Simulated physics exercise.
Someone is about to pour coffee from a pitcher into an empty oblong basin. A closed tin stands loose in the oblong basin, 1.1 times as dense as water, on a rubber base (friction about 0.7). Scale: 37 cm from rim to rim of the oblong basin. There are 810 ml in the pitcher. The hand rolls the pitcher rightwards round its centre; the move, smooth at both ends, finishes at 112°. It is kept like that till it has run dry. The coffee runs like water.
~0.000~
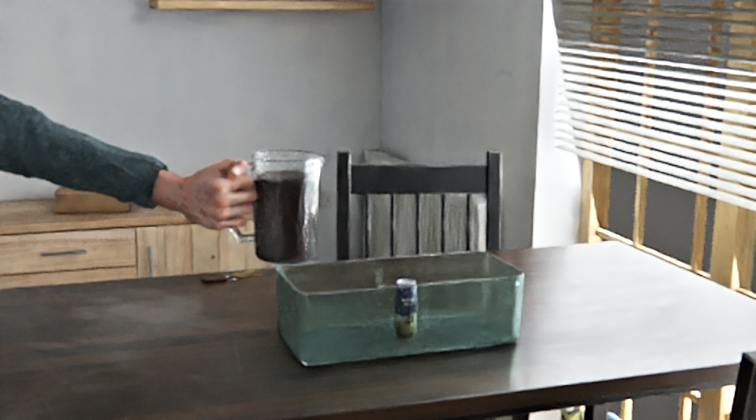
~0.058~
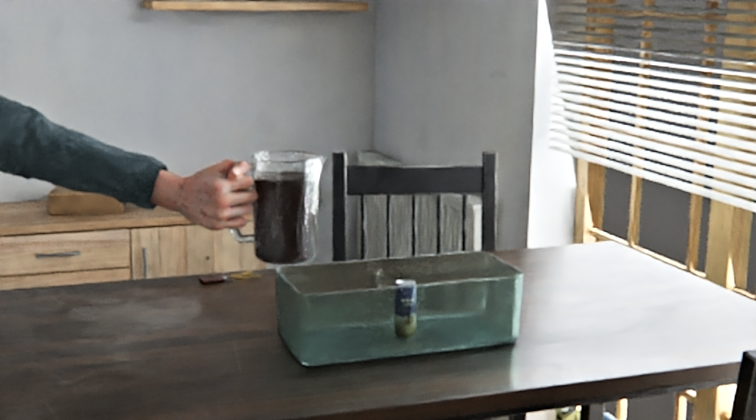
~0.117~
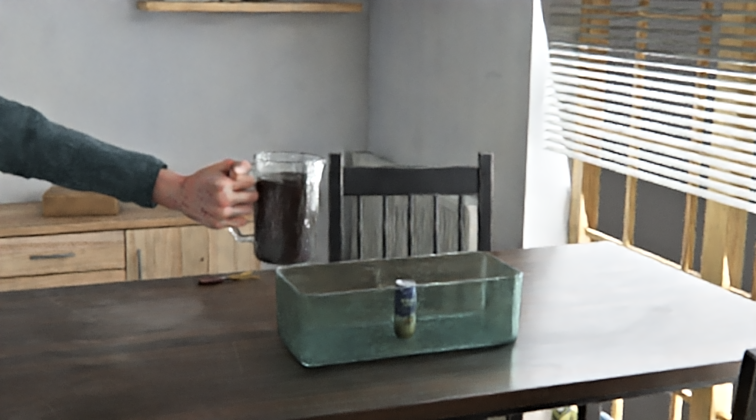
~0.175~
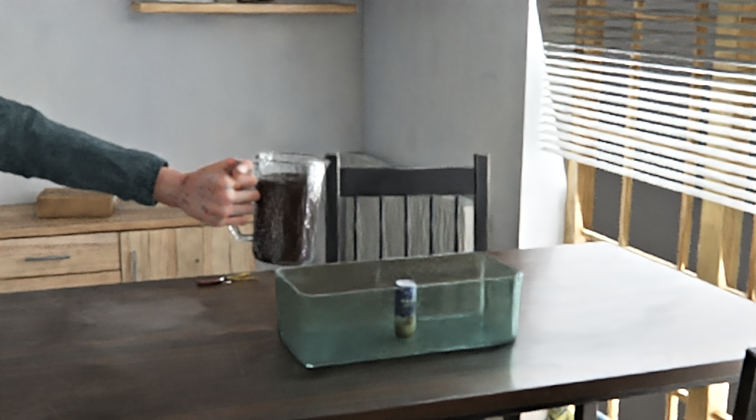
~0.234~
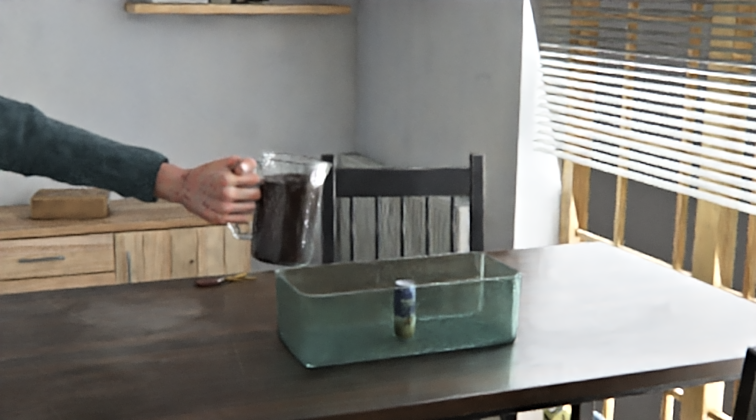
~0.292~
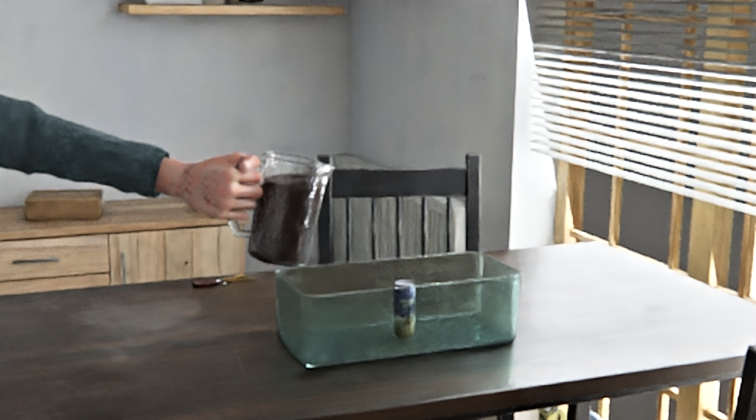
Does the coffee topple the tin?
The tin remains upright.
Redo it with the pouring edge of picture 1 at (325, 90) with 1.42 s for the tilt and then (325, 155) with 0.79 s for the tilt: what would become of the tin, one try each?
First it goes over; then it stays up.
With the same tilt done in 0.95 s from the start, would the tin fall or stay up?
The tin stays up.
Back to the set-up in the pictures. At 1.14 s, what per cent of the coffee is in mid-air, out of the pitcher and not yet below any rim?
Near 16 in a hundred.
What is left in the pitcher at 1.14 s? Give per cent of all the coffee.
About 38 per cent.
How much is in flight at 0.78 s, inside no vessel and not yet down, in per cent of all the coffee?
About 8 per cent.
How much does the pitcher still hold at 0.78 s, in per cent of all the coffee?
Some 90 per cent.
Then, 0.78 s in, the tilt is 65° and 90 per cent is still to pour; the tin stands where it began.
Then, 1.14 s in, the tilt is 102° and 39 per cent is still to pour; the tin stands where it began.
Then, 1.51 s in, the tilt is 112° and 1 per cent is still to pour; the tin stands where it began.
Then, 1.92 s in, the tilt is 112° and 0 per cent is still to pour; the tin stands where it began.
Finally, the tin stands where it began.
